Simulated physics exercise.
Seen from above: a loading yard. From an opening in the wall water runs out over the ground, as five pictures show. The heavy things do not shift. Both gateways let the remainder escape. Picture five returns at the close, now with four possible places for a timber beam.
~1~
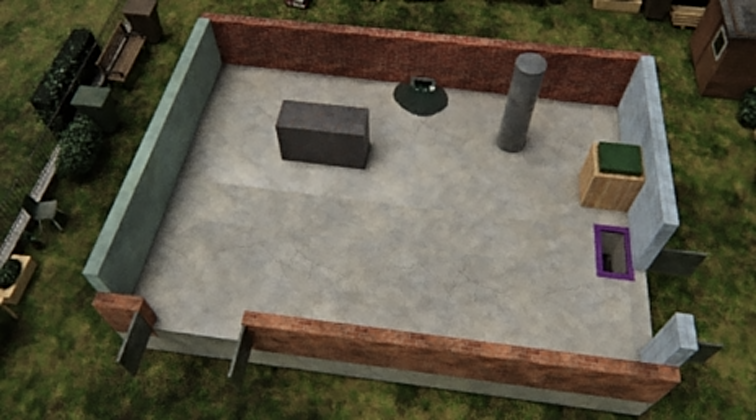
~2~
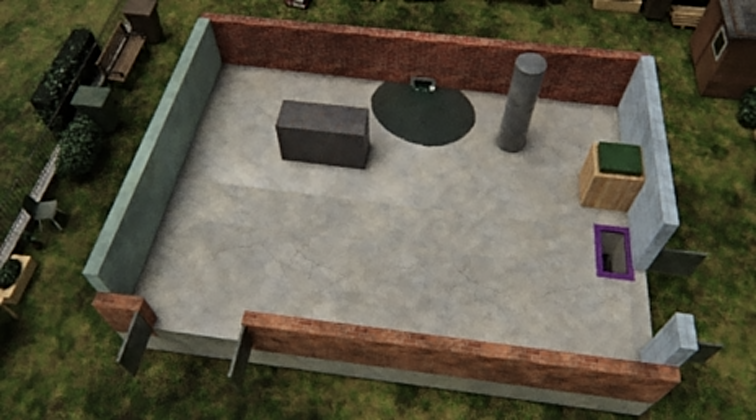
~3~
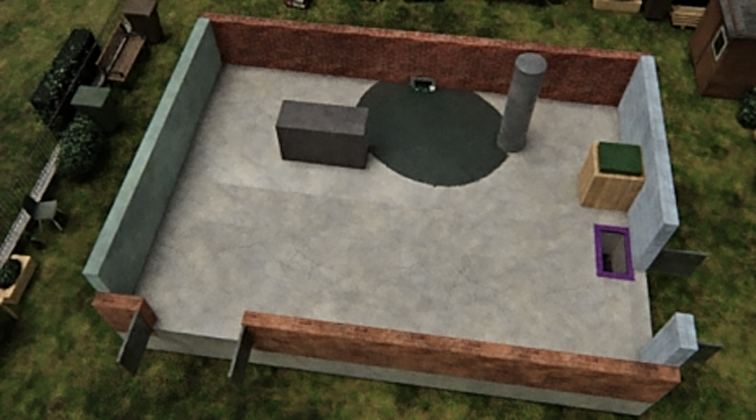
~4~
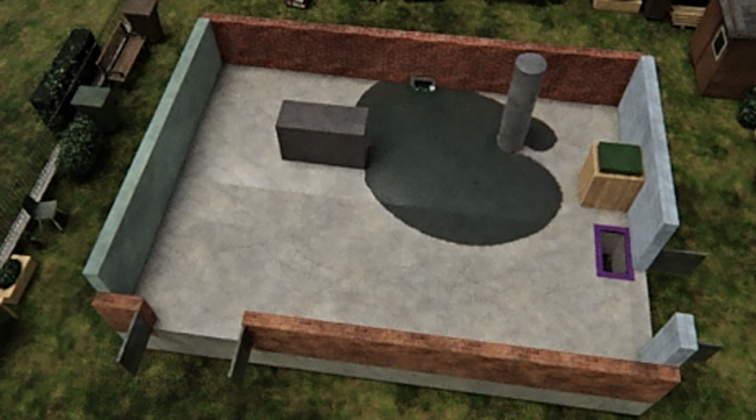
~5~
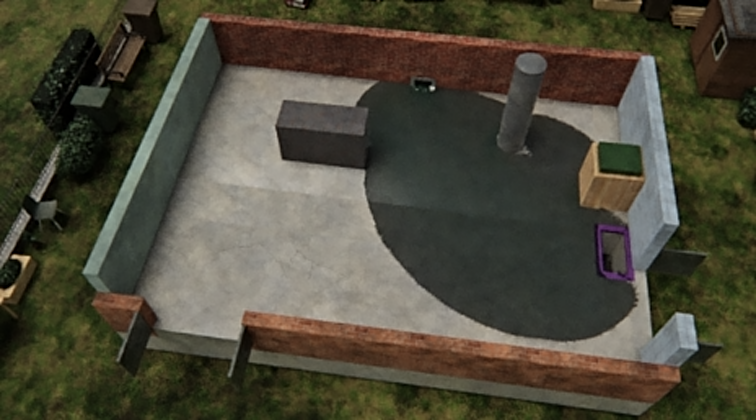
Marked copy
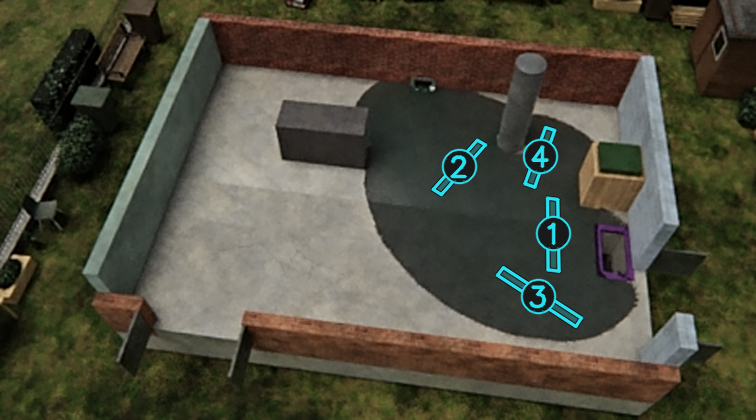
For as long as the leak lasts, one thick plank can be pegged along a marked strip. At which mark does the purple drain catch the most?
I would pick place 3.
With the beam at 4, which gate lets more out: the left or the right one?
The right one.
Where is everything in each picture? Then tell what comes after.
Outfall at (423, 82); purple drain at (614, 252); open gate at (636, 309); open gate at (205, 323); front seen at (445, 106), 2 % of the ground wet; purple drain still dry, in the first frame.
Front seen at (432, 142), 6 % of the ground wet; purple drain still dry, in the second frame.
Front seen at (489, 172), 12 % of the ground wet; purple drain still dry, in the third frame.
Front seen at (533, 227), 22 % of the ground wet; purple drain still dry, in the fourth frame.
Front seen at (578, 336), 37 % of the ground wet; purple drain taking water, in the fifth frame.
On the marked copy, 1 from (553, 270) to (552, 198); 2 from (437, 192) to (481, 142); 3 from (500, 271) to (578, 322); 4 from (529, 185) to (550, 128).
Choosing 1, about 17 % of the stream goes into the purple drain, about 81 % out by the gates.
Choosing 2, about 20 % of the stream goes into the purple drain, about 79 % out by the gates.
Choosing 3, about 29 % of the stream goes into the purple drain, about 70 % out by the gates.
Choosing 4, about 21 % of the stream goes into the purple drain, about 78 % out by the gates.
